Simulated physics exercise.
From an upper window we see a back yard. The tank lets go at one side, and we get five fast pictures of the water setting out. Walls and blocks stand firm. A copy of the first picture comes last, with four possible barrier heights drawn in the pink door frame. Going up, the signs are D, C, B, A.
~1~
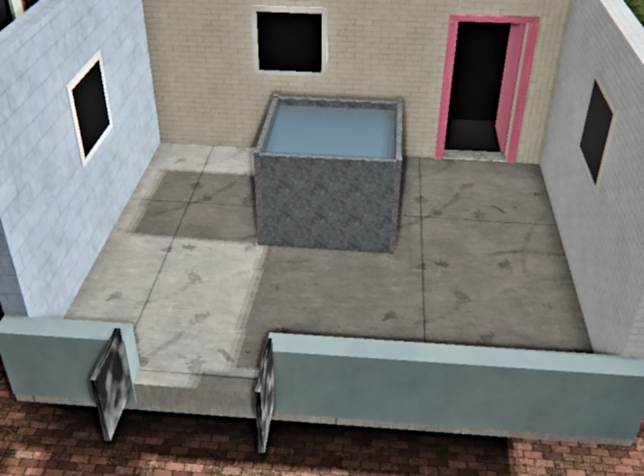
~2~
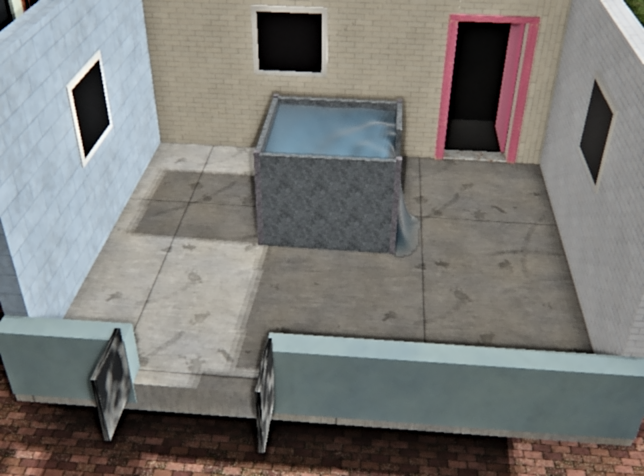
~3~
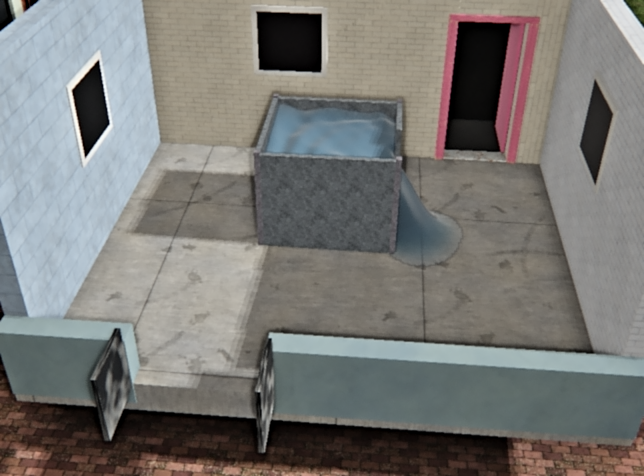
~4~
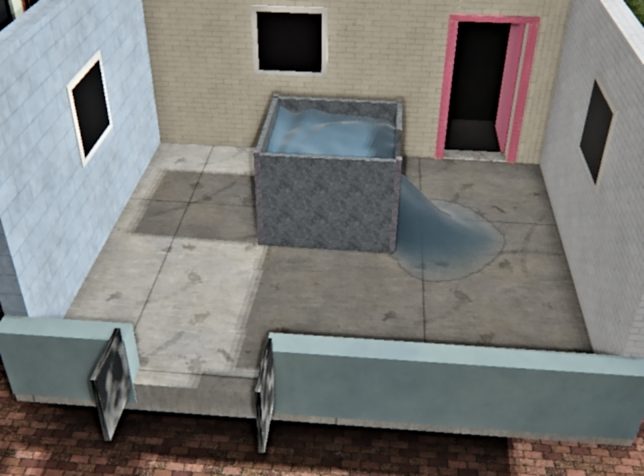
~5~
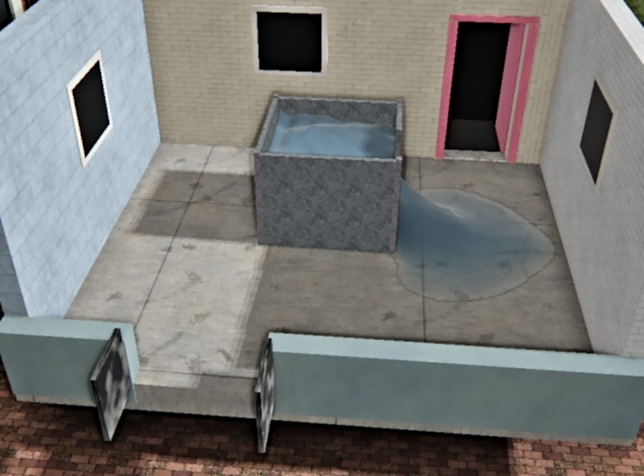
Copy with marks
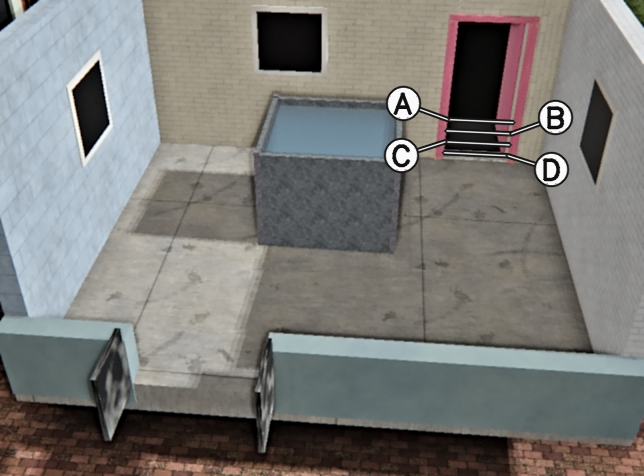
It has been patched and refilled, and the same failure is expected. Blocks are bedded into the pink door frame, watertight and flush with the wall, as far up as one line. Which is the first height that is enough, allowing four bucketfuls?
I would pick mark C.
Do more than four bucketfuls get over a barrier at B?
No.
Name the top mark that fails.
The answer is D.
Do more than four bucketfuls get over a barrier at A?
No, not at all.
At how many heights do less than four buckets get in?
Three of the four.
On the marked copy, A at (480, 121); B at (478, 132); C at (477, 143); D at (475, 154); from the bottom up D, C, B, A.
With A, nothing gets over.
With B, nothing gets over.
With C, a splash gets over, under a bucket.
With D, about 10 bucketfuls get in.
